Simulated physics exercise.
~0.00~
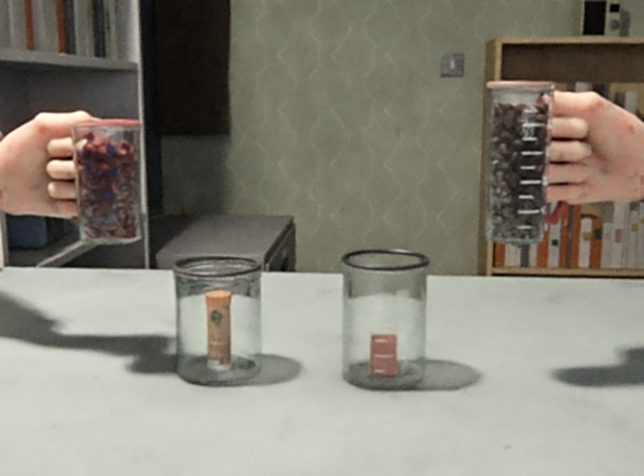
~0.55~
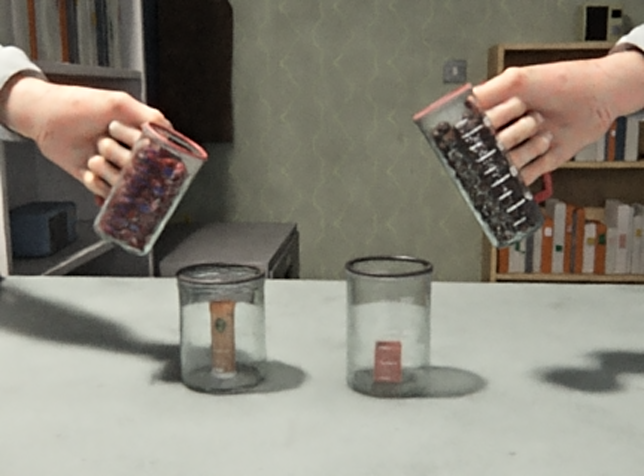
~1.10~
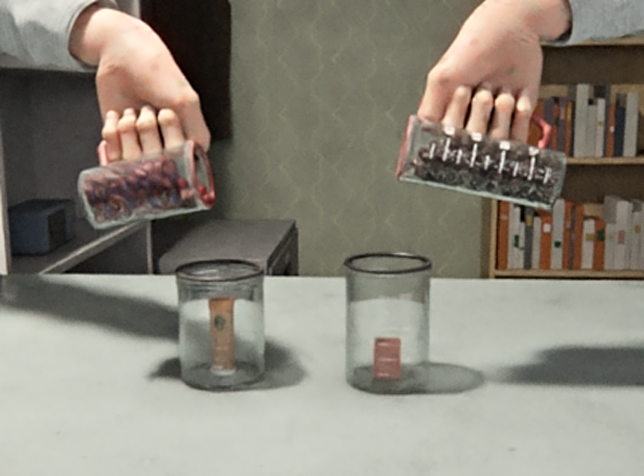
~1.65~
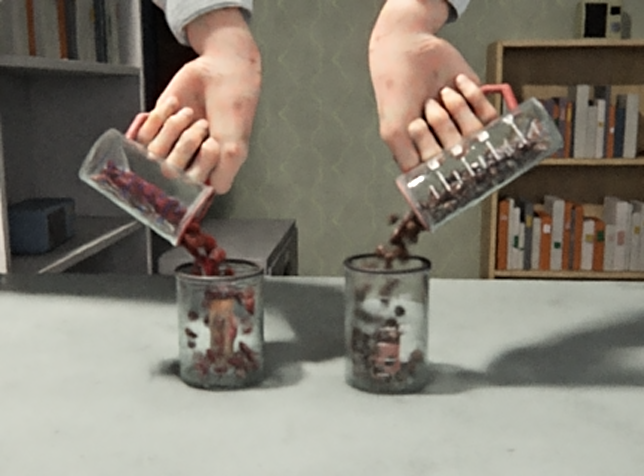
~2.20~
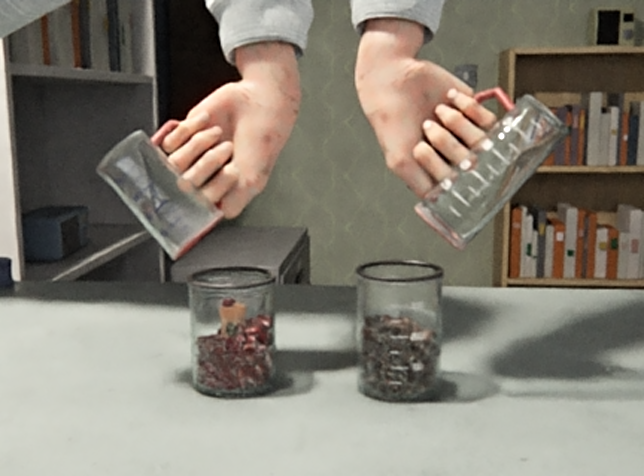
Two hands, each holding a clear cup with a red rim, move inward above a pale table, seen from the front by a slightly swaying camera in a room with bookshelves and a patterned green wall. The left cup holds dark red pieces and the right one dark brown pieces. Below stand two glass containers, an orange tube in the left and a small red block in the right. The hands tip the cups until the pieces pour down around both objects. Finally the cups are empty and both containers are about half full, the orange tube's top still showing and the red block covered.
